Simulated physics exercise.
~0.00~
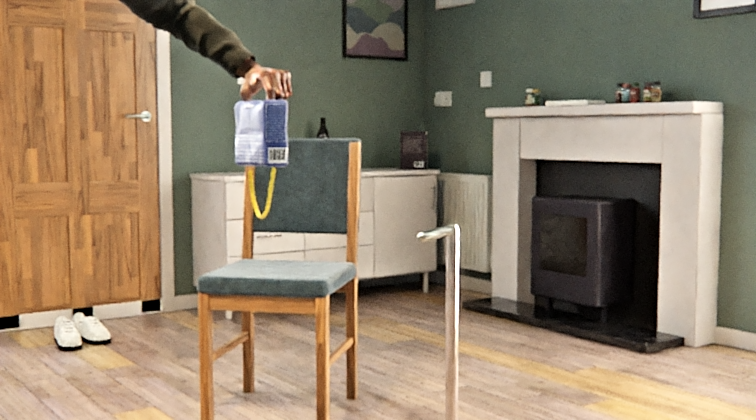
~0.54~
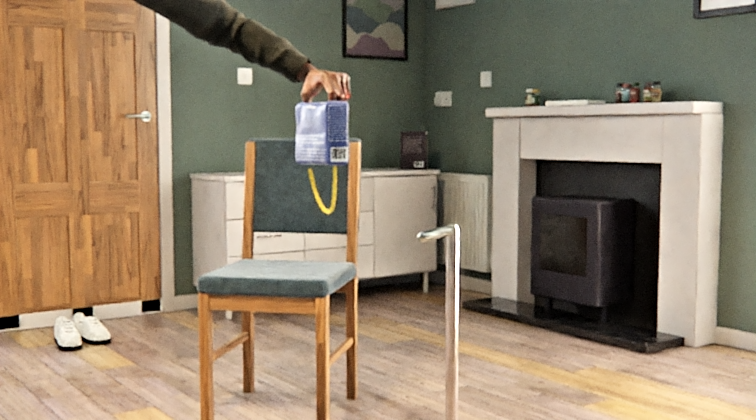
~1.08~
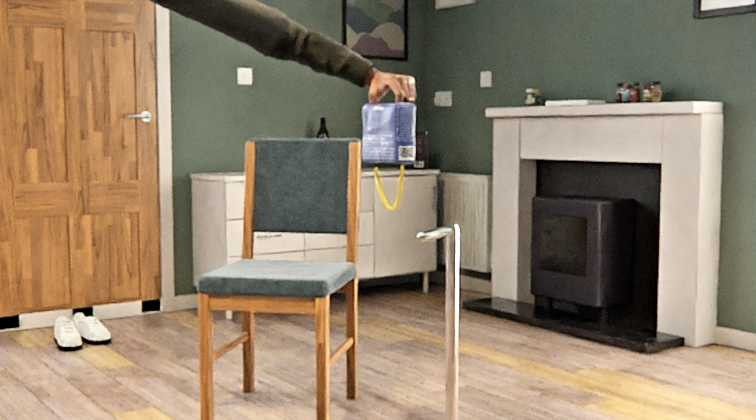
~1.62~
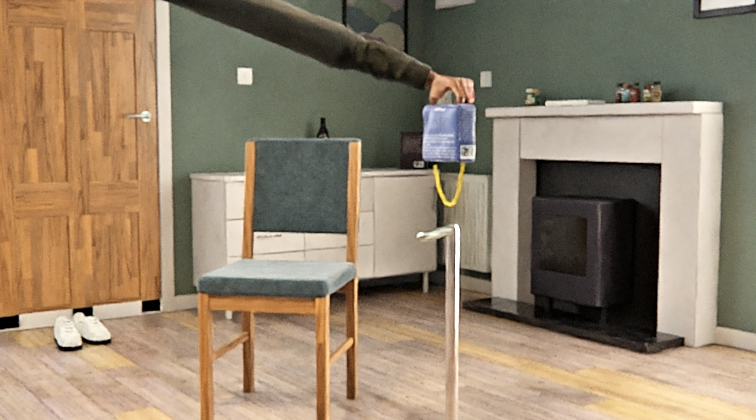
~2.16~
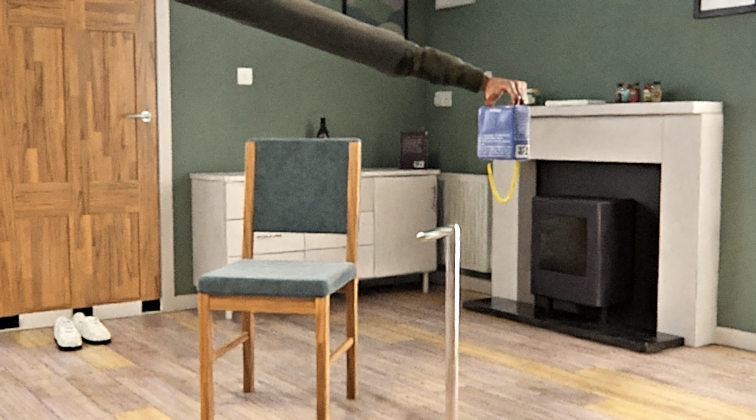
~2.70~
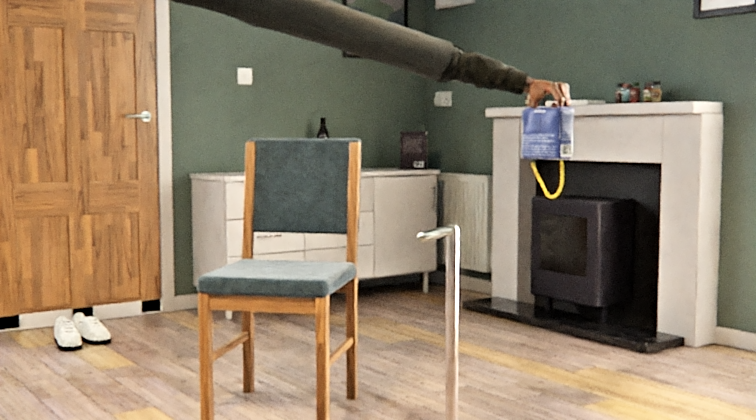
In a green-walled room with a wooden chair and a fireplace, an outstretched arm carries a blue pouch with a dangling yellow loop rightward from the chair, over a hooked post. The loop passes above the hook without catching, and the pouch ends up in front of the fireplace, still held.
